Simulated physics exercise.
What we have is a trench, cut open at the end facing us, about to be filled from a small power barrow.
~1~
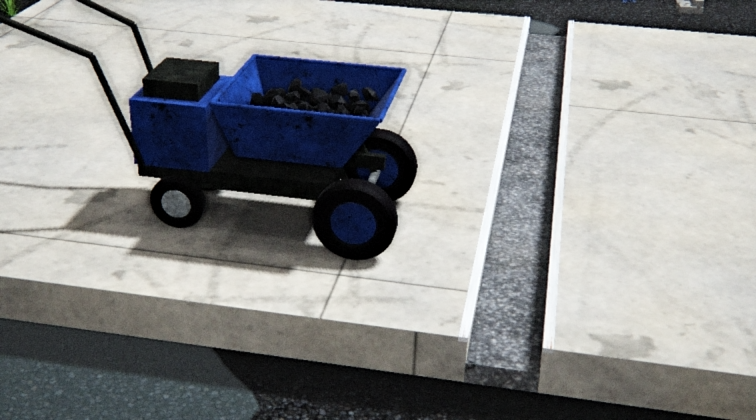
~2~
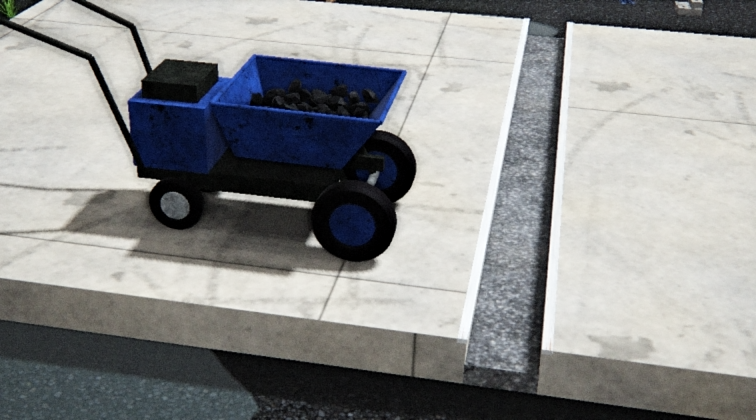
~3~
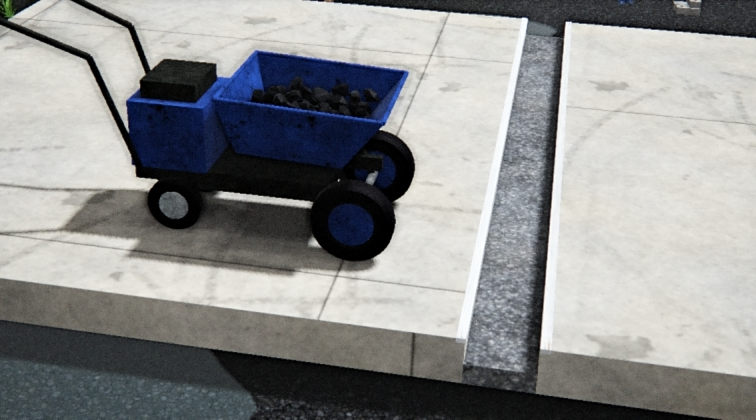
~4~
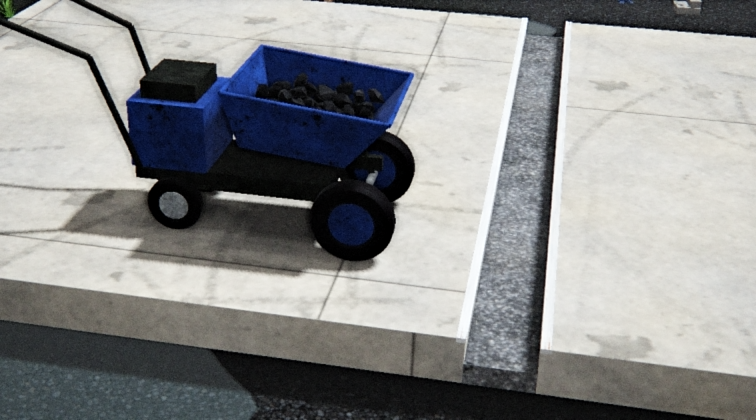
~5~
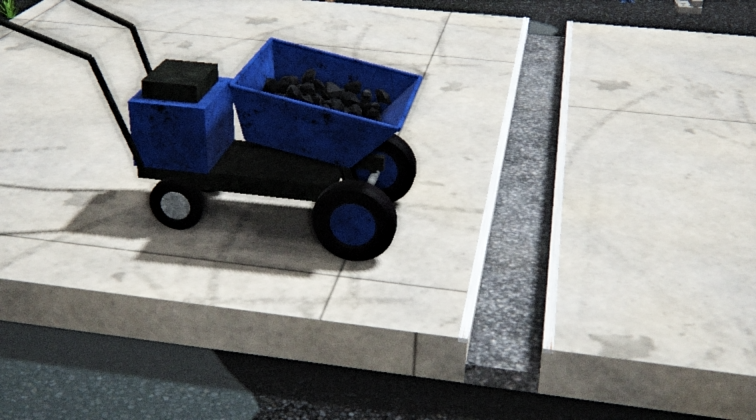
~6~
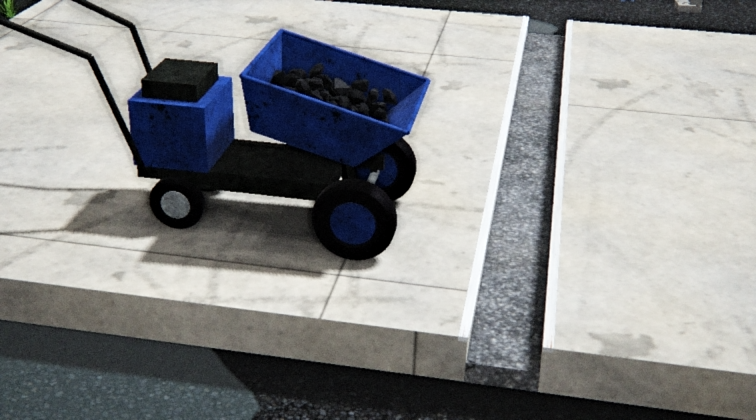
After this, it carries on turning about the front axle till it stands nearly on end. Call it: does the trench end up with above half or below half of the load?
It ends up with above half.
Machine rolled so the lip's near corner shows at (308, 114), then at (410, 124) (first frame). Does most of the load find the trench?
At the earlier place the lesser portion ends between the edges, at the later place the greater portion.
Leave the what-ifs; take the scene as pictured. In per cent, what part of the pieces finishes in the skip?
Close to 0 per cent.
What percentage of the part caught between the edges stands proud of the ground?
Roughly 20 percent.
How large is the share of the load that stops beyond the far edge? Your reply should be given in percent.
Result: Close to 0 %.
Soon after the last picture, skip tipped steeply; all in the skip.
A little later, skip tipped right over; nearly all in the skip; a stray few short of the trench; a stray few in or heaped over the trench; a stray few falling.
Later still, skip tipped right over; about a quarter in the skip; a stray few short of the trench; most in or heaped over the trench.
By the end, skip tipped right over; a small part short of the trench; nearly all in or heaped over the trench; none beyond it.
